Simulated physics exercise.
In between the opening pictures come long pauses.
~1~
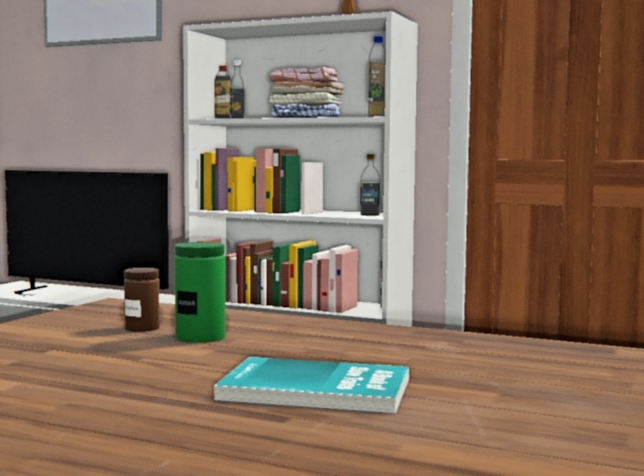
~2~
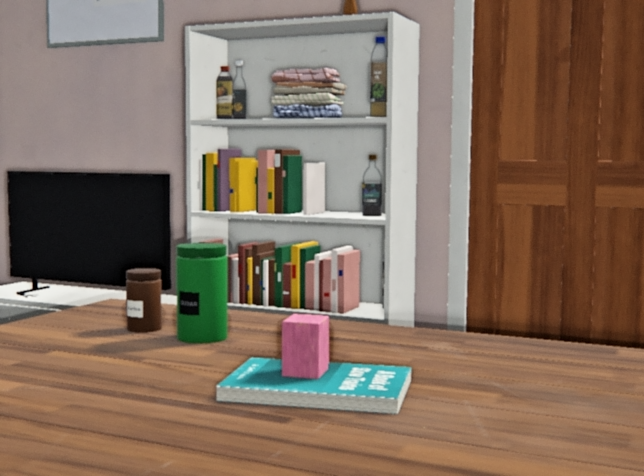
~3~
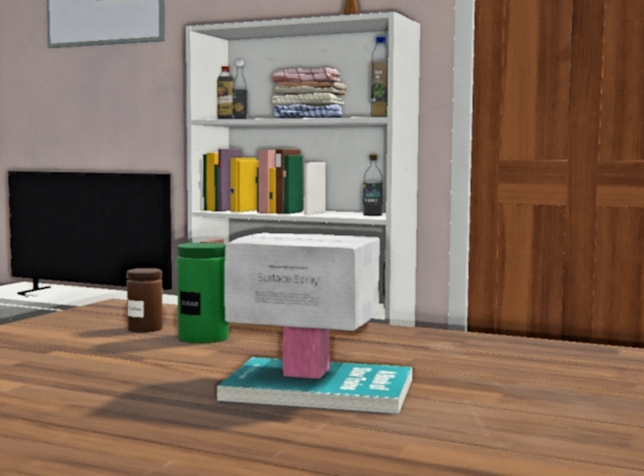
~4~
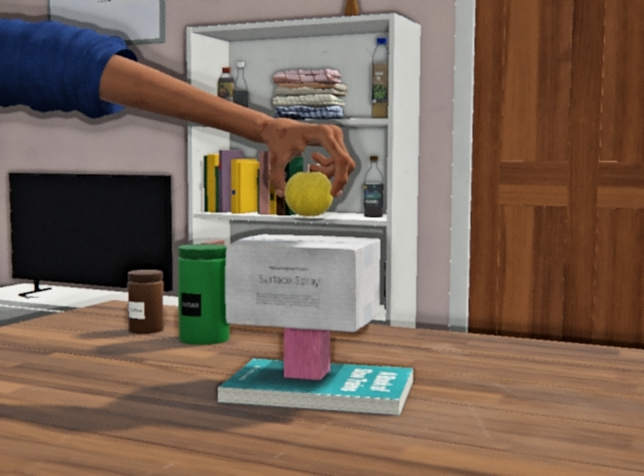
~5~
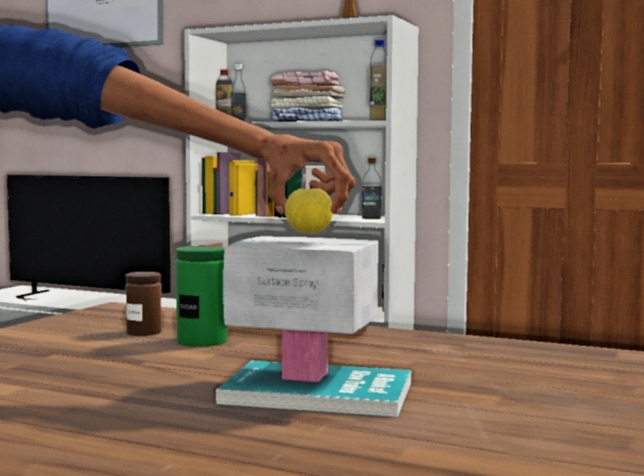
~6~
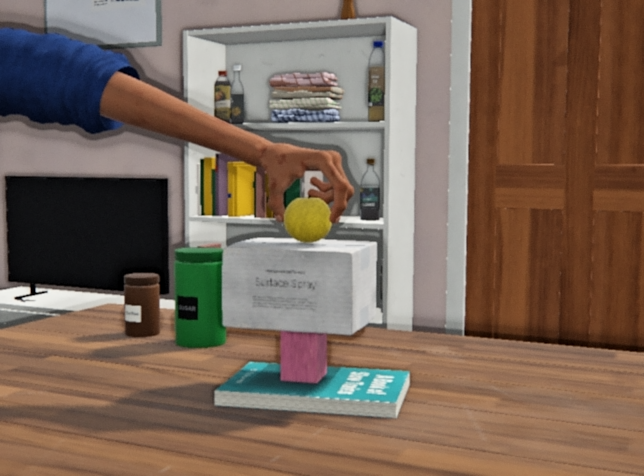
The footage shows a turquoise book on a wooden table near two jars, then a pink block on the book and a white box atop the block, before a hand lowers a yellow apple onto the box, still holding it.
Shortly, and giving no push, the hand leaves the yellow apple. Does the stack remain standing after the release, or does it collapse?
The stack remains standing.
Then, 0.60 s past the last view, nothing moves.
Then, 1.50 s past the last view, yellow apple resting near (307, 220).
Finally, all 6 still in place. Final places as the last picture's camera would see them, yellow apple near (307, 220). The pile holds.
